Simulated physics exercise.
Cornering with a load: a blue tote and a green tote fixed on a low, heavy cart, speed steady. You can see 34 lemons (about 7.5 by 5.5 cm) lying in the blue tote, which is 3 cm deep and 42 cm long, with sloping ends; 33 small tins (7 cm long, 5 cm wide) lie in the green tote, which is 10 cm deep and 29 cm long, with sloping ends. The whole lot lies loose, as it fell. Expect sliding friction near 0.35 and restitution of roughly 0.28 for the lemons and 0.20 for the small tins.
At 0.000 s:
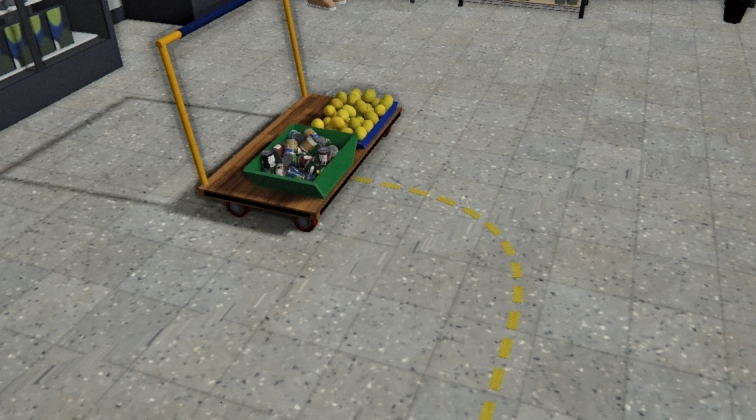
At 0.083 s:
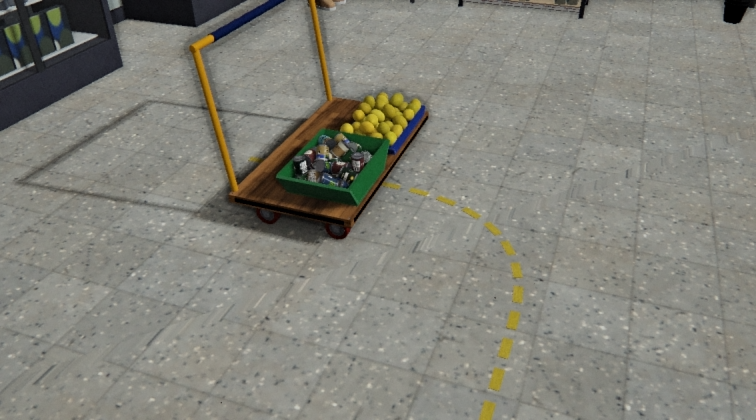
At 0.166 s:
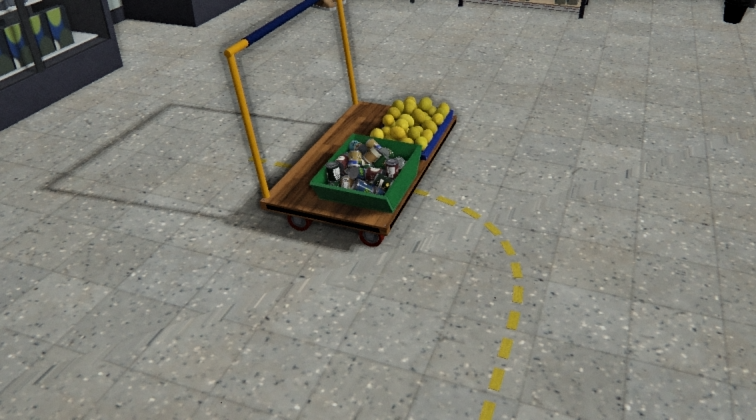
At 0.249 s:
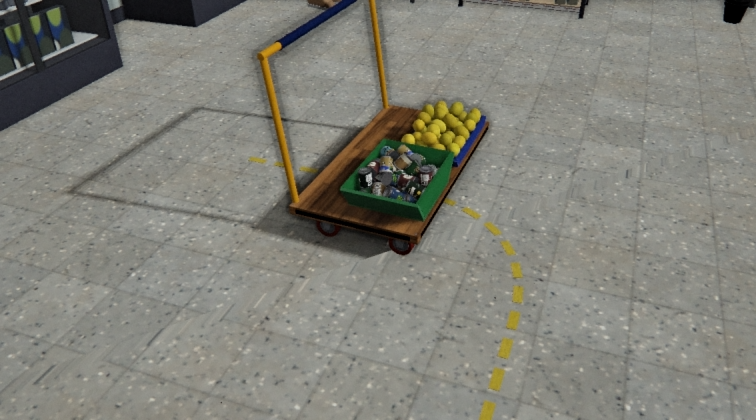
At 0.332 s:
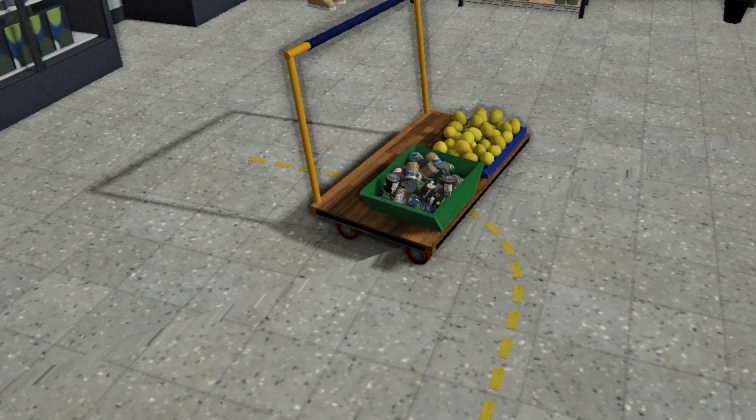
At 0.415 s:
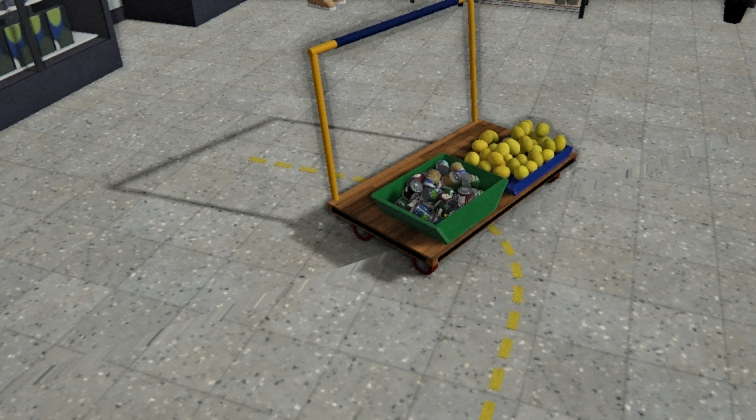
On a speckled tile floor, a cart carrying lemons and small tins rolls right and turns.
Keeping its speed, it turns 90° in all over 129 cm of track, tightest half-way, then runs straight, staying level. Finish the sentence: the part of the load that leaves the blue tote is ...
... more than a sixth.
After 0.54 s, the blue tote is down by 5 of 34 and the green tote has all 33.
After 0.69 s, the blue tote is down by 7 of 34 and the green tote has all 33.
After 0.90 s, the blue tote is down by 10 of 34 and the green tote has all 33.
Final count (at 1.36 s), the blue tote is down by 14 of 34 and the green tote has all 33. Asked share, 14 of 34, 41 per cent.
